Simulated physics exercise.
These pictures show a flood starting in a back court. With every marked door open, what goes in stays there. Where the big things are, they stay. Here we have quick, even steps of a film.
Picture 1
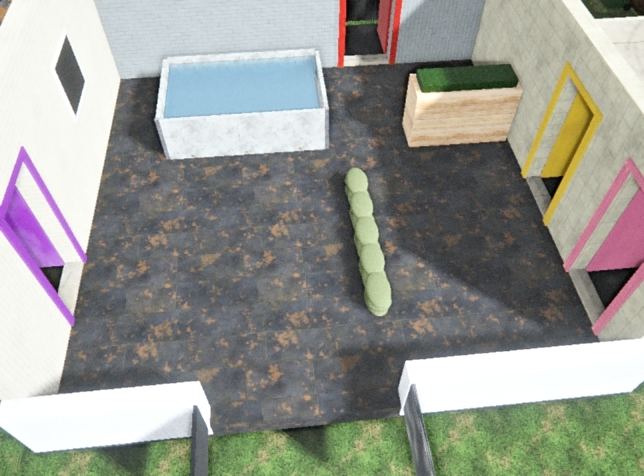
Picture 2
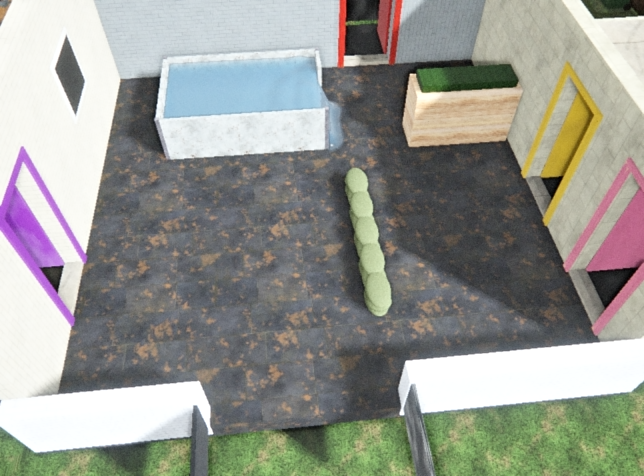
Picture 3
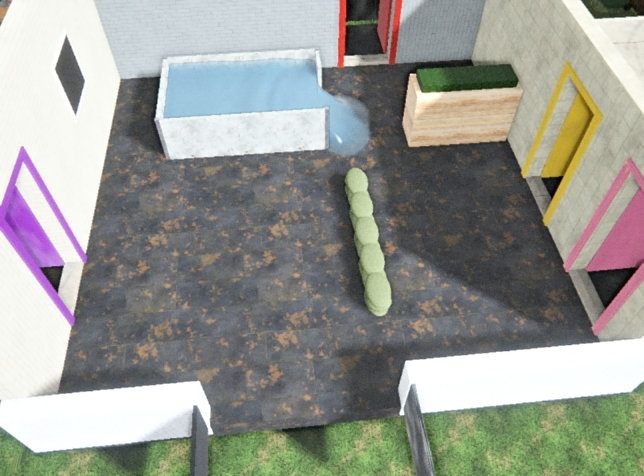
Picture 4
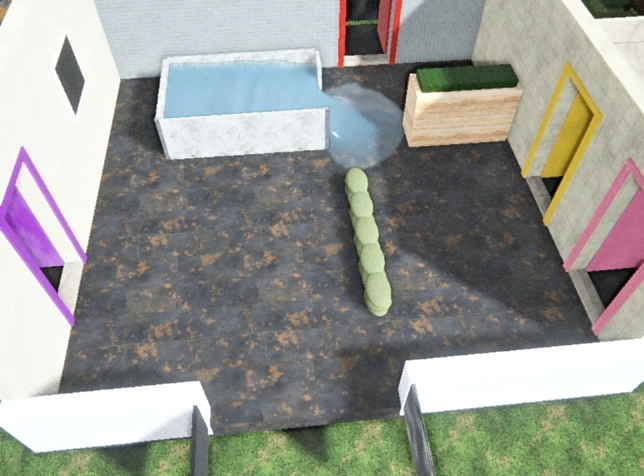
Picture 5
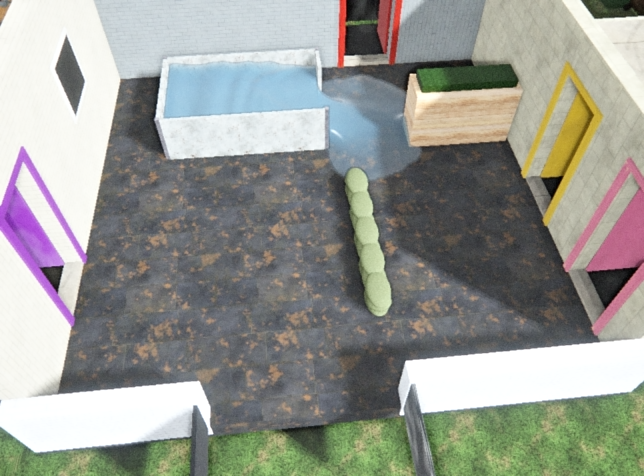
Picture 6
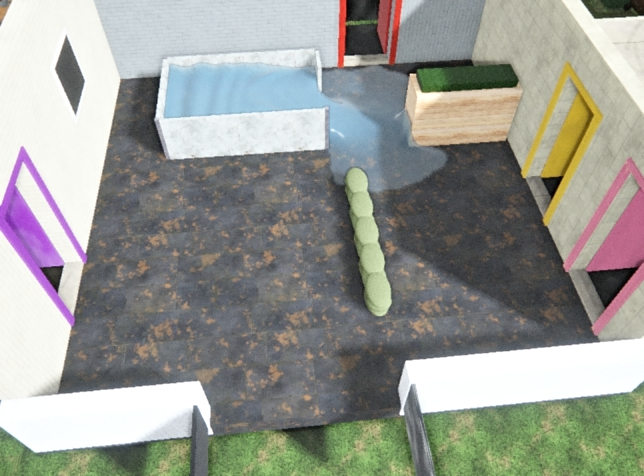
Water pours from the right end of a pale rectangular tank in a walled courtyard, spreading rightward over the dark paving to a planter box, then around its front and to the top of a row of rounded green bushes.
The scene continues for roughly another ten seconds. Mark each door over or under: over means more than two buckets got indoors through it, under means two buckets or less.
Red door - over, yellow door - over, pink door - over, purple door - under.
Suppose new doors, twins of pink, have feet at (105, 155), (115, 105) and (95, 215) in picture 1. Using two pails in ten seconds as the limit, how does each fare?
The first new doorway comes up short, the second tops it, the third comes up short.
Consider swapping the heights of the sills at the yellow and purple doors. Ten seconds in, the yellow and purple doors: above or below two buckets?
Yellow door runs over, purple door stays within.
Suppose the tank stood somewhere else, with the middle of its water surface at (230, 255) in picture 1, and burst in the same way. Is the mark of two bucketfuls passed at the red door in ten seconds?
Result for red: It doesn't reach it.
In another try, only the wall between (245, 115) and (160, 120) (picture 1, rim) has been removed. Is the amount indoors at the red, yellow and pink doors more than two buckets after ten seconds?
The red door remains within the limit, the yellow door remains within the limit and the pink door tops the limit.
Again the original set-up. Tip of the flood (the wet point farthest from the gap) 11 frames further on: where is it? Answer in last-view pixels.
The front tops out at about (586, 318).
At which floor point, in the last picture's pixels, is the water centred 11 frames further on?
I'd say around (338, 126).
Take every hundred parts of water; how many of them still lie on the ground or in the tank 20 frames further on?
Near 98 in a hundred.
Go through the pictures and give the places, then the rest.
The first frame shows still water in the water tank at (243, 87).
In the second frame, the front is at (330, 104), out from the gap at (321, 111).
In the third frame, water pours out at (321, 114) and has run to (359, 106).
In the fourth frame, the front is at (397, 112), out from the gap at (321, 115).
In the fifth frame, the front is at a hidden place, out from the gap at (321, 115).
In the sixth frame, the front is at a hidden place, out from the gap at (321, 115).
A moment on, water covers 25 % of the floor; the red door wet at the sill, nothing in, the yellow door wet at the sill, nothing in, the pink door not reached, the purple door not reached.
Next, water covers 35 % of the floor; the red door wet at the sill, nothing in, the yellow door under two buckets in, the pink door wet at the sill, nothing in, the purple door not reached.
Then, water covers 45 % of the floor; the red door under two buckets in, the yellow door over two buckets in, the pink door under two buckets in, the purple door not reached.
Later, water covers 60 % of the floor; the red door over two buckets in, the yellow door far over two buckets in, the pink door over two buckets in, the purple door not reached.
In the end, water covers 85 % of the floor; the red door far over two buckets in, the yellow door far over two buckets in, the pink door far over two buckets in, the purple door wet at the sill, nothing in.
